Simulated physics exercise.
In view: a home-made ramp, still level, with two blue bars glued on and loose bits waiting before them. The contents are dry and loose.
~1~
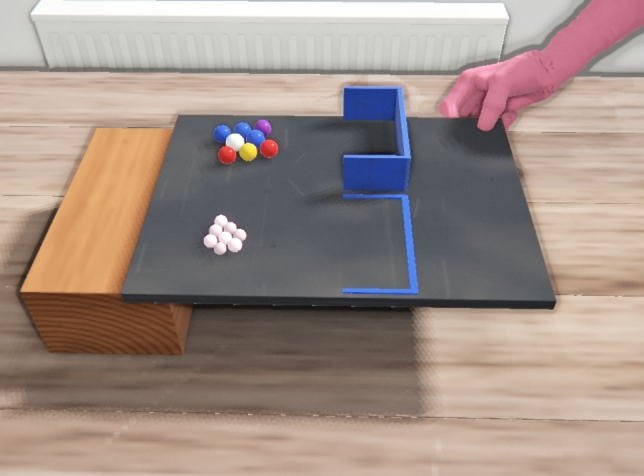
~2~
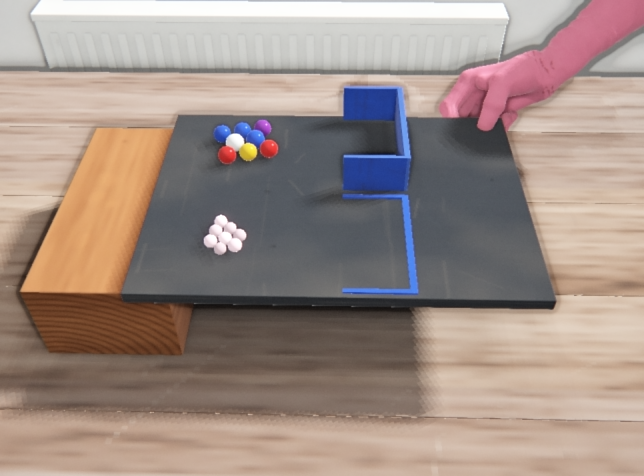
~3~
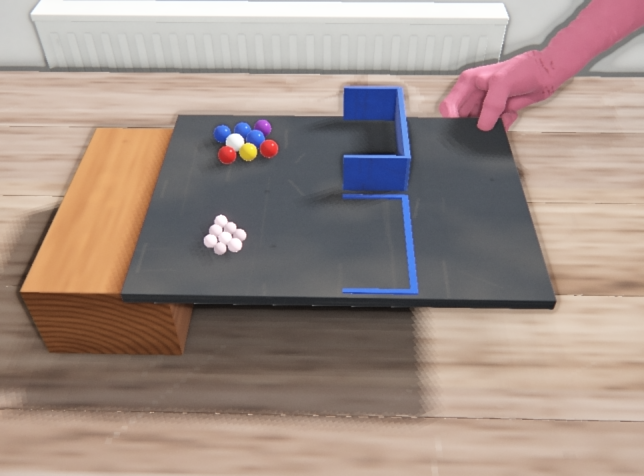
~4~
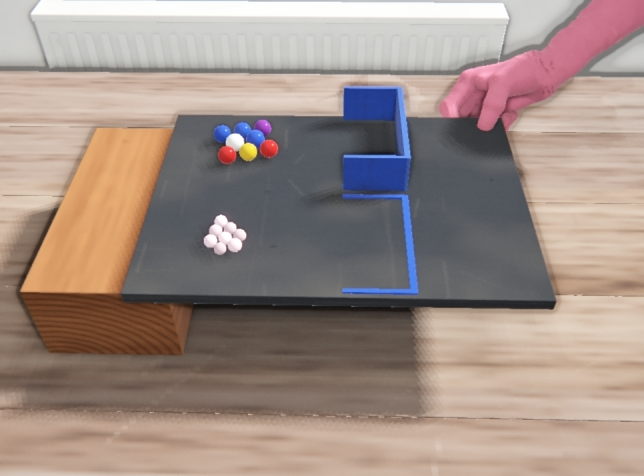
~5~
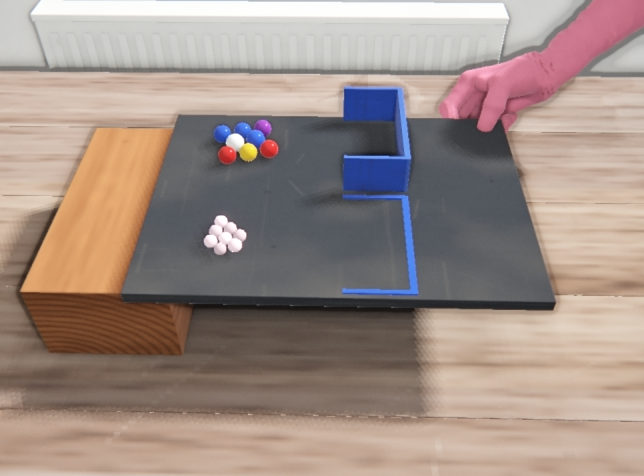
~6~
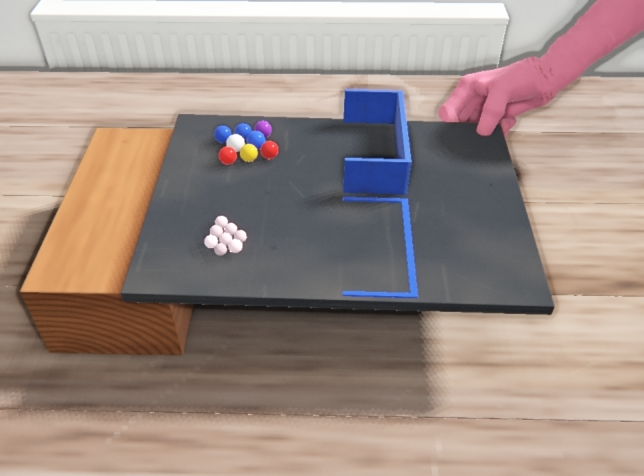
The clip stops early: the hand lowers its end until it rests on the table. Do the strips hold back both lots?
The nearer handful jumps the barrier and the farther handful piles up behind the barrier.
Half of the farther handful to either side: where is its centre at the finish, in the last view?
Around (384, 188).
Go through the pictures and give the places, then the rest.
The first picture shows held end of the board at (541, 297), level; block at (136, 232), about a quarter as high as the board is long; nearer handful at (225, 238), a few sugar pearls; farther handful at (235, 143), a few gumballs; nearer bar at (409, 241), much lower than a piece; farther bar at (402, 137), taller than the pieces.
The second picture shows held end of the board at (541, 297), level; farther handful at (235, 143).
The third picture shows held end of the board at (541, 297), level; nearer handful at (225, 238).
The fourth picture shows held end of the board at (541, 297), level; farther handful at (235, 143).
The fifth picture shows held end of the board at (541, 298), level; nearer handful at (225, 239).
The sixth picture shows held end of the board at (539, 302), down by 1°; block at (136, 232); nearer handful at (226, 239), not moving; farther handful at (235, 143), not moving; nearer bar at (409, 245); farther bar at (402, 140).
Then, 0.50 s after the last picture, board sloping at 11°; nearer handful on its way down; farther handful on its way down.
Then, 0.93 s after the last picture, board resting at 16°; nearer handful all past its bar; farther handful has reached its bar.
By the end, board resting at 16°; nearer handful all past its bar; farther handful gathered behind its bar.
